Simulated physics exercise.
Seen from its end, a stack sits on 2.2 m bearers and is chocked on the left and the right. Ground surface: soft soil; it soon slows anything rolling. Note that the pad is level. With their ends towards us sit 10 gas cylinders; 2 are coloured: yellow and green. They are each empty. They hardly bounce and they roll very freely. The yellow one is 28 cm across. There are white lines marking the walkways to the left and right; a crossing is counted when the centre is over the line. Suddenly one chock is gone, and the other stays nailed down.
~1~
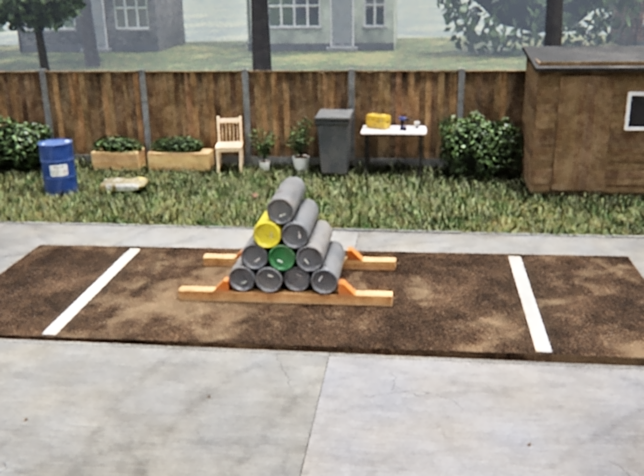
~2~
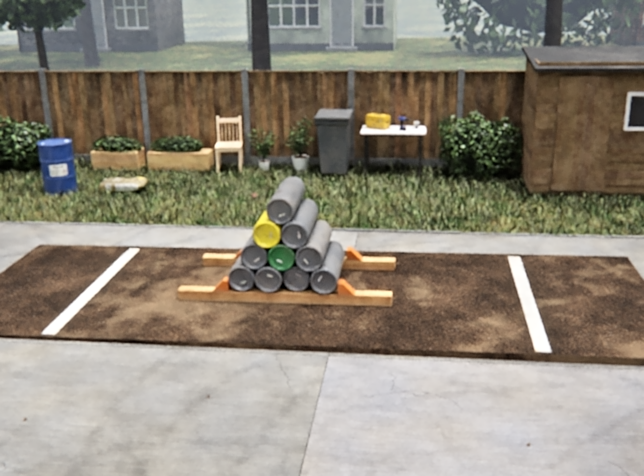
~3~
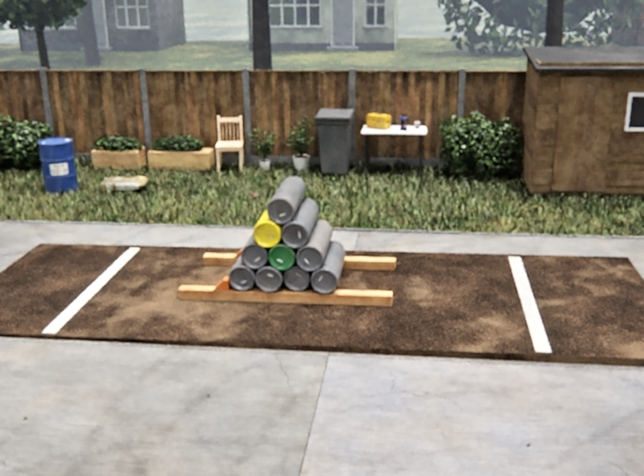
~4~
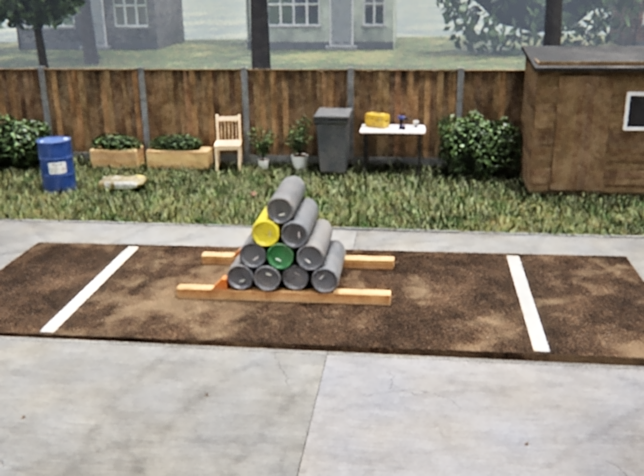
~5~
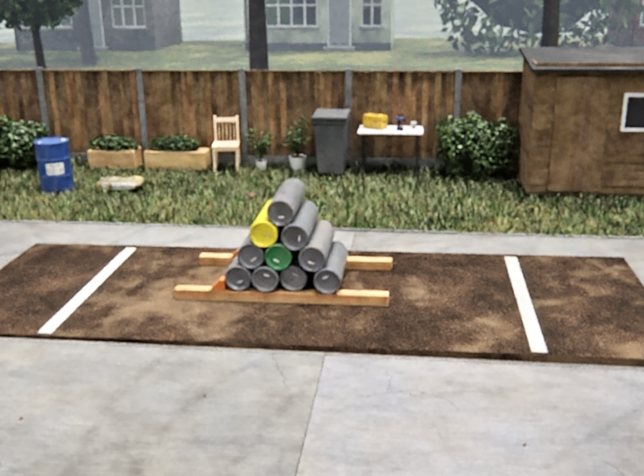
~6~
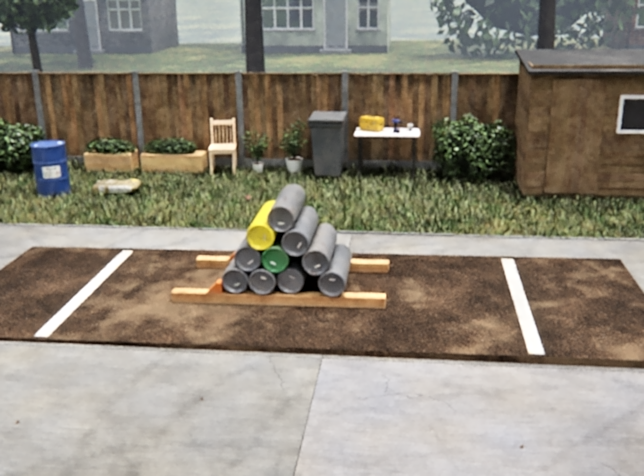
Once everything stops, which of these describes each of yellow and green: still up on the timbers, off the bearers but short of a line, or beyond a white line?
Once it all stops: Yellow cylinder - still up on the timbers, green - still up on the timbers.
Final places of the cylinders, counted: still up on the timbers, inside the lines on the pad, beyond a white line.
First 7, then 3, and last 0.
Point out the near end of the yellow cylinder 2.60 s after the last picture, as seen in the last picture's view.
Estimated pixel position: About (317, 280).
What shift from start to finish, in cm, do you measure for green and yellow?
Green shifts 30 while yellow shifts 70.
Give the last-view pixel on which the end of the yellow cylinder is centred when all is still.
I'd say somewhere close to (316, 284).
Another 1.1 s on from the last picture, yellow is up on others, 100 cm from the bearers' left end, rolling right; green is up on others, 105 cm from the bearers' right end, rolling right; 0 over a line so far.
Another 2.6 s on from the last picture, yellow is in the air, 70 cm from the bearers' right end, rolling right; green is on the bearers, 100 cm from the bearers' right end; 0 over a line so far.
Another 4.3 s on from the last picture, yellow is on the bearers, 35 cm from the bearers' right end; still the same for green; 0 over a line so far.
In the end (6.2 s after the last picture), yellow is on the bearers, 70 cm from the bearers' right end; green is on the bearers, 100 cm from the bearers' right end; 0 over a line so far.
